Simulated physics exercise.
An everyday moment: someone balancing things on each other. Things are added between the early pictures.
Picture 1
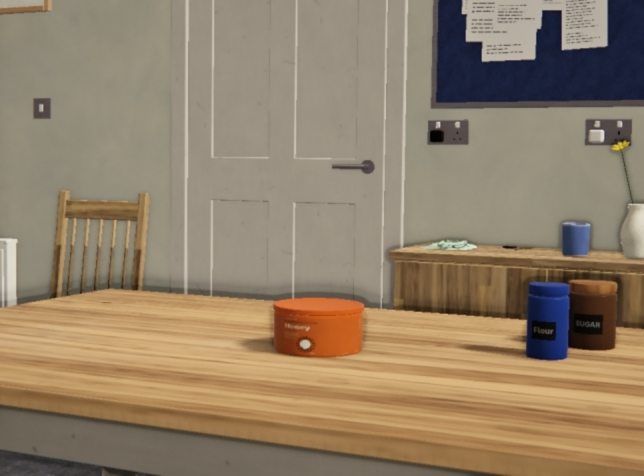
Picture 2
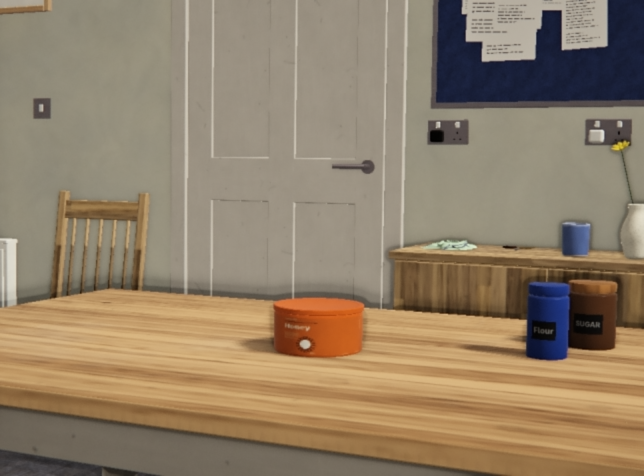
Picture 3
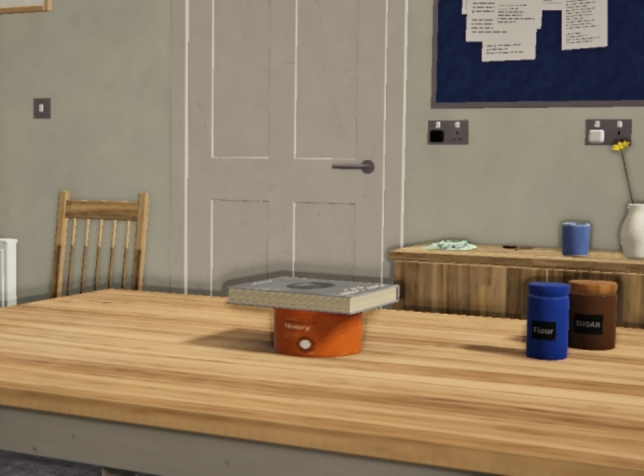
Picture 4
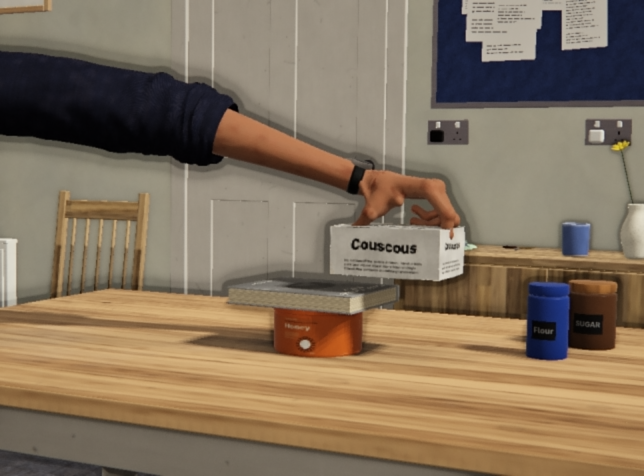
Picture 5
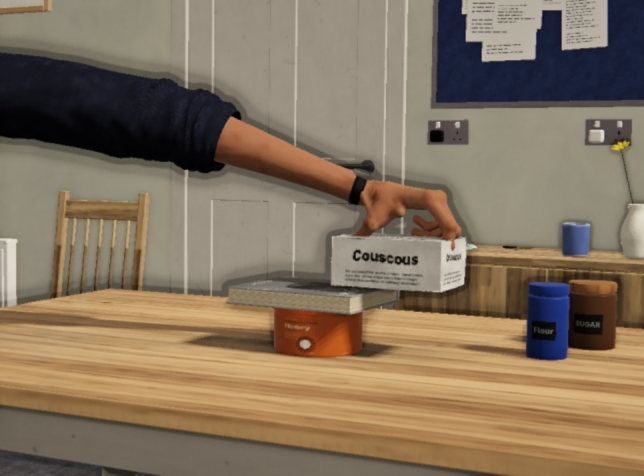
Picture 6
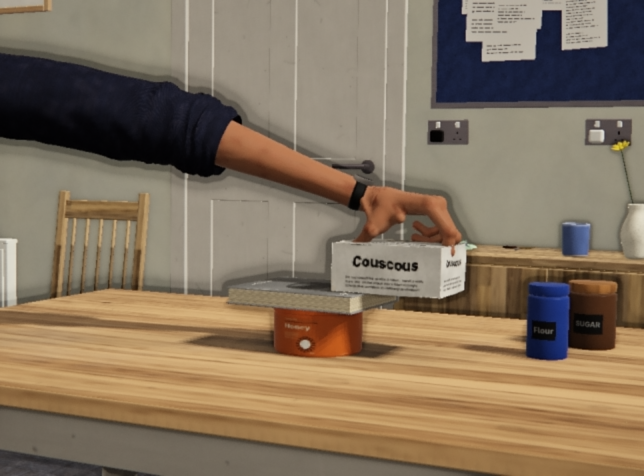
An arm in a dark sleeve lowered a white couscous box onto the right end of a grey book, which had appeared on top of an orange tub, and kept holding the box.
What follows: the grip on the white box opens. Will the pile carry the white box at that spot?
The pile loses its balance.
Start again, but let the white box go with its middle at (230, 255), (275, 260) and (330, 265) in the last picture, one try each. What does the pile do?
First, it comes apart; second, it holds; third, it stays up.
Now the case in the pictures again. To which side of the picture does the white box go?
To the right.
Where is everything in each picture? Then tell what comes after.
In the first picture, the last thing is not in view yet.
In the second picture, the last thing is not in view yet; orange tub (318, 327).
In the third picture, the last thing is not in view yet; grey book (314, 294).
In the fourth picture, still above its spot; white box (397, 250); orange tub (318, 327).
In the fifth picture, still above its spot; white box (399, 261); grey book (314, 294).
In the sixth picture, set down, still held; white box (399, 267); orange tub (318, 327).
Then, 0.30 s after the last picture, white box now fallen.
Then, 0.60 s after the last picture, things are still on the move.
At rest, fallen, white box; the other 4 in place. Seen from the same camera at the end, white box near (452, 303). The pile comes apart.
